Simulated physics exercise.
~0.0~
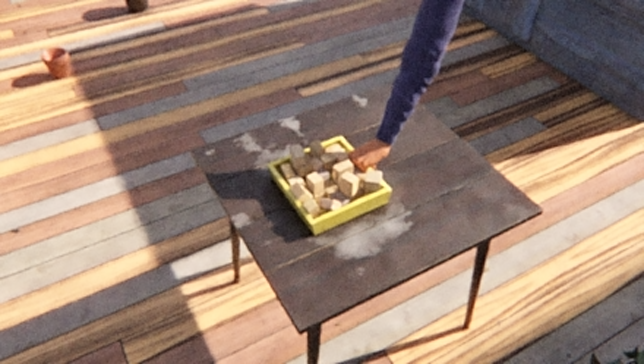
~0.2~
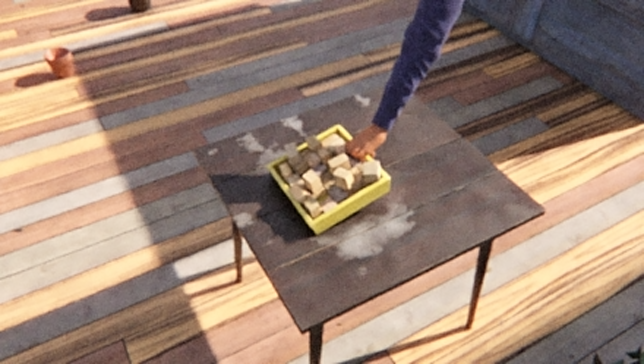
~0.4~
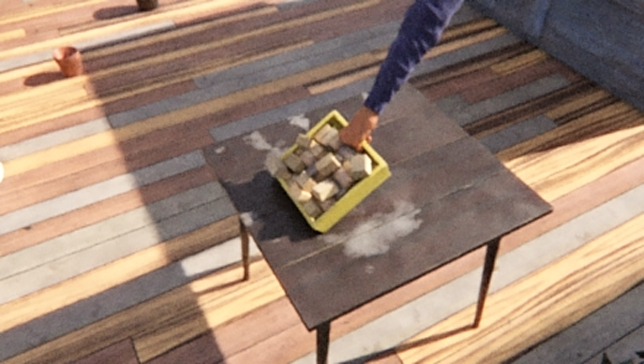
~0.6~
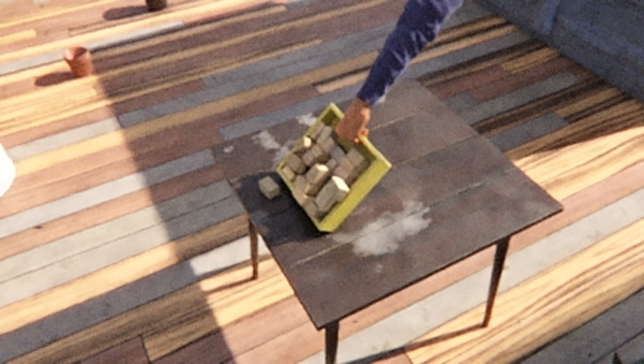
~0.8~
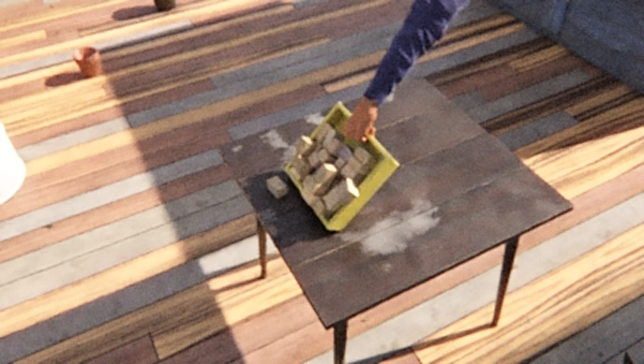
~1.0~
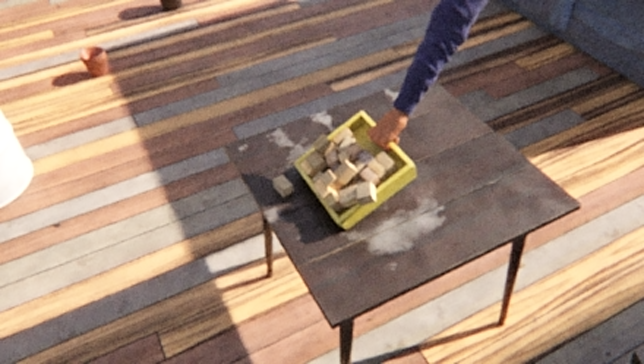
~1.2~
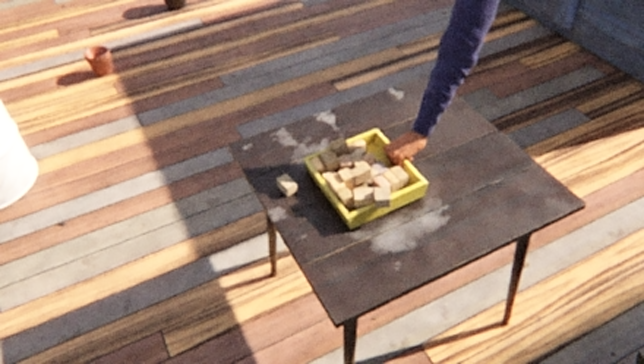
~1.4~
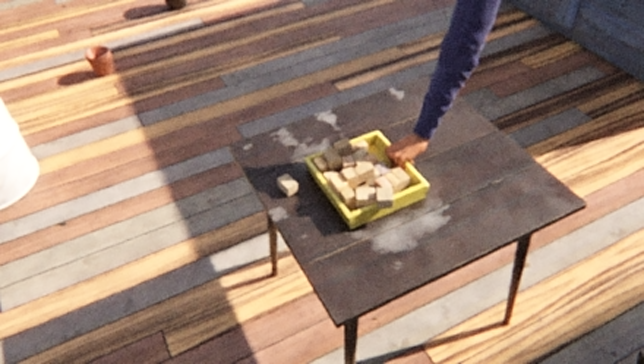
Yellow crate of wooden blocks being tipped up by a hand on a dark table, spilling one block, then lowered flat.
